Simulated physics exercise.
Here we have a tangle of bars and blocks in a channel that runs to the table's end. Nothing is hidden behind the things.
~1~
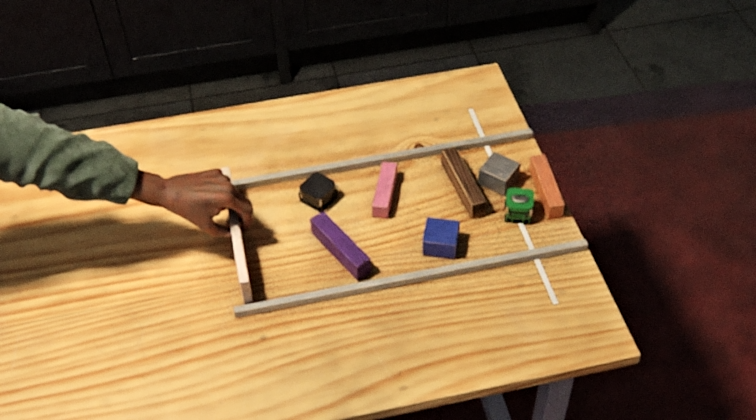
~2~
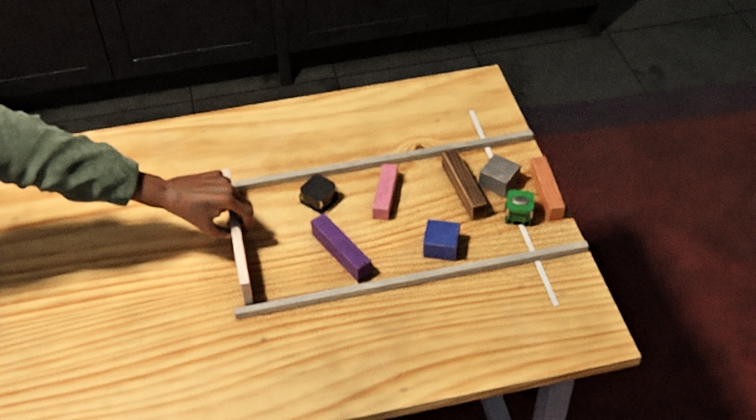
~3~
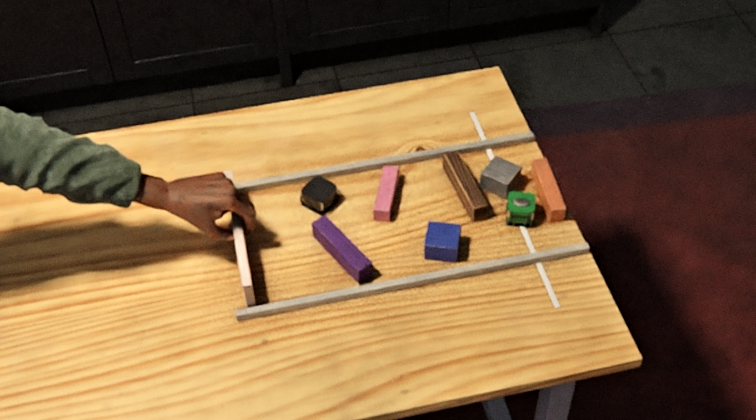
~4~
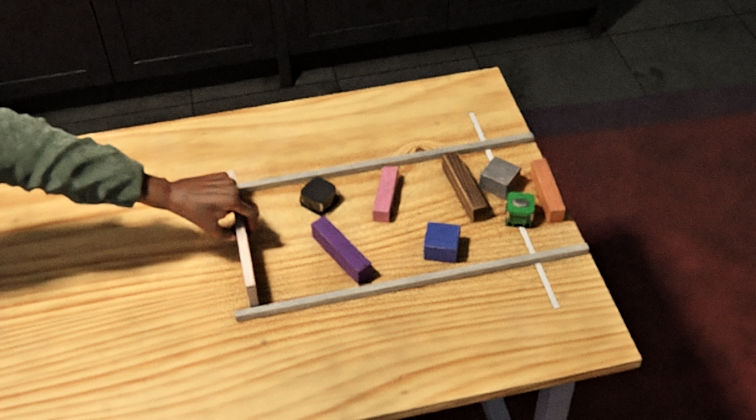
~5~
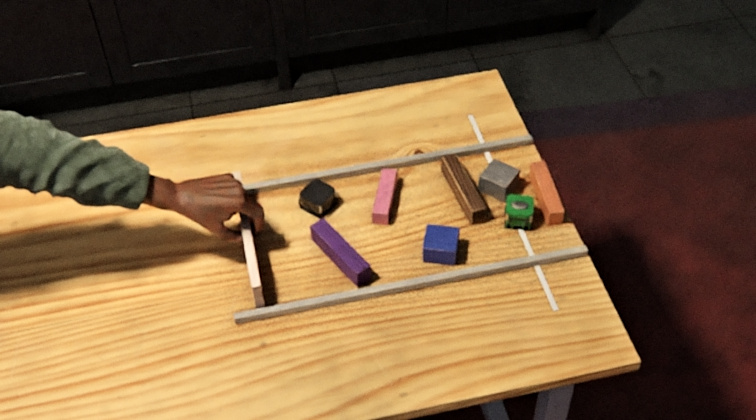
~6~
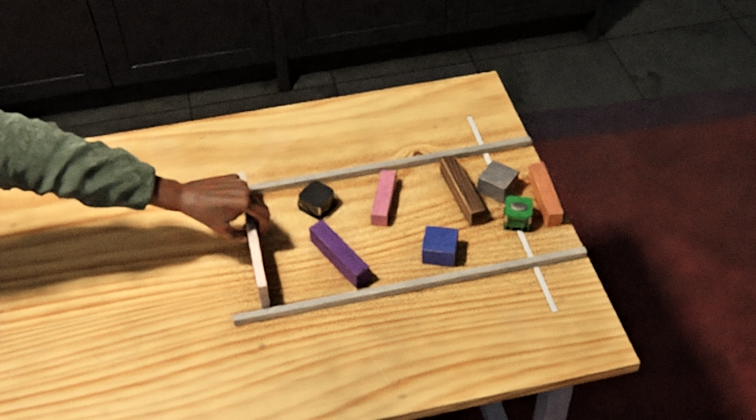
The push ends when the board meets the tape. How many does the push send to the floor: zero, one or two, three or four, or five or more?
The number that fall off is three or four.
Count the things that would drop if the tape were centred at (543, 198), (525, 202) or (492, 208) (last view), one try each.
Try by try, 6, 4 and 2.
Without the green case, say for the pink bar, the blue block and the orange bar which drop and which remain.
The pink bar survives; the blue block does not fall; the orange bar tumbles off.
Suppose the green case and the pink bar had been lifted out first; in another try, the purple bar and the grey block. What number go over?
It would be 2 and 1.
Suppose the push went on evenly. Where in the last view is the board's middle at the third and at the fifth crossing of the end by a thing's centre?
First at (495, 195), next at (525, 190).
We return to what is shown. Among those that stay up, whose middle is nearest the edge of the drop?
That is the brown stick.
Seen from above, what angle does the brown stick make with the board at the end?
Some 20 degrees.
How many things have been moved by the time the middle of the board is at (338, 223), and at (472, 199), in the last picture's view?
By then 2, and 8.
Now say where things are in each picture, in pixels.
Orange bar (546, 186); green case (519, 206); grey block (499, 174); board (237, 234); tape (509, 197), in the first picture.
Green case (520, 208); pink bar (386, 192), in the second picture.
Grey block (501, 177); blue block (443, 242), in the third picture.
Orange bar (547, 190); brown stick (464, 186), in the fourth picture.
Green case (519, 213); black case (318, 199), in the fifth picture.
Orange bar (545, 194); green case (518, 214); grey block (498, 182); board (253, 239); tape (508, 205), in the sixth picture.
Soon after, none off yet; orange bar at rest near (545, 194); green case at rest near (518, 214); grey block at rest near (498, 182).
Then, none off yet; orange bar at rest near (545, 194); green case at rest near (518, 214); grey block moving near (501, 181).
At rest, the number that fall off is three or four; fallen, grey block, green case and orange bar.
